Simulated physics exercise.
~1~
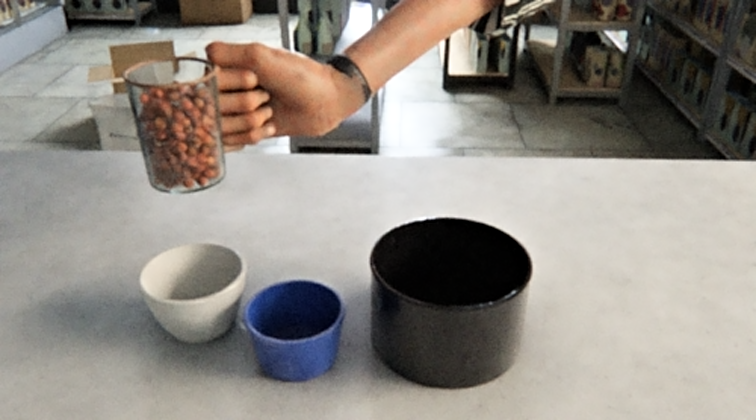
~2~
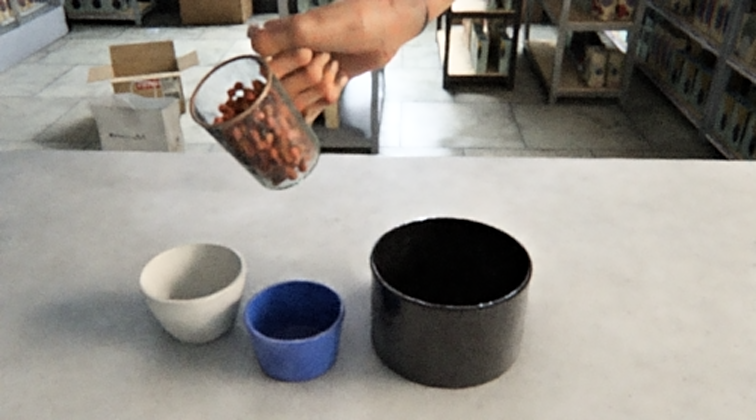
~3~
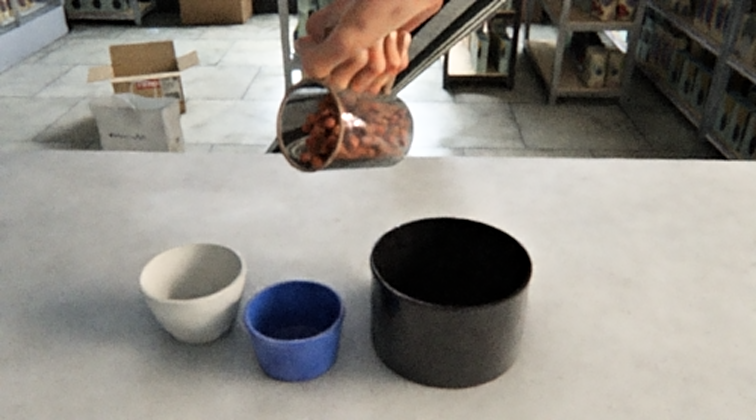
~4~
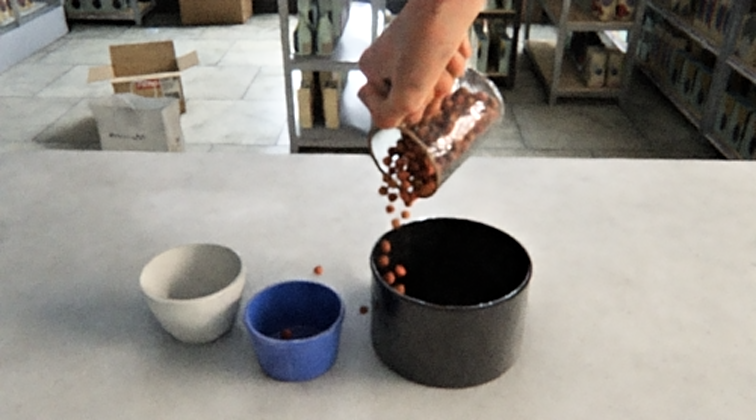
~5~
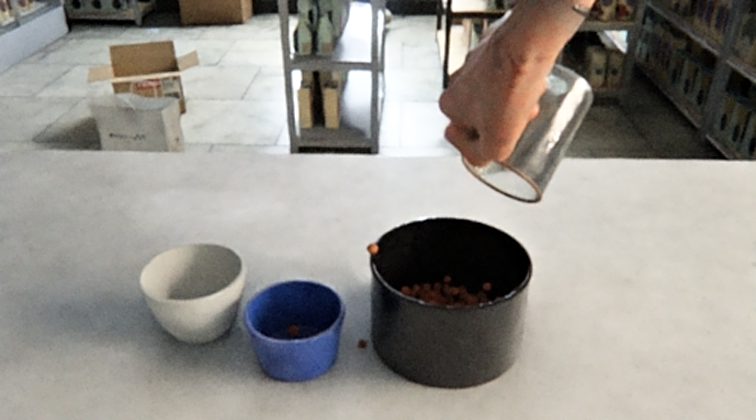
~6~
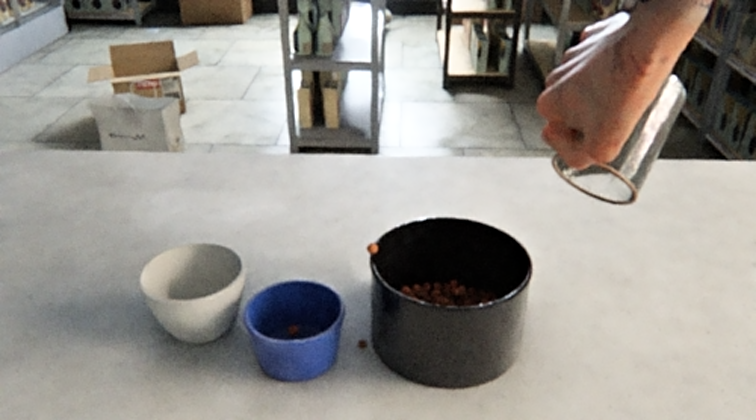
A hand holds a clear glass cup of reddish-brown pellets above a pale tabletop, seen from slightly above, with shelves and an open cardboard box behind. Below it stand a white bowl on the left, a blue dish beside it and a larger black pot on the right. The hand carries the cup rightward, tipping it steadily onto its side. Pellets spill mostly into the black pot, while a few stray toward the blue dish. The emptied cup moves farther right, still tilted downward, leaving nearly all the pellets in the pot, a few in the dish and one on the table.
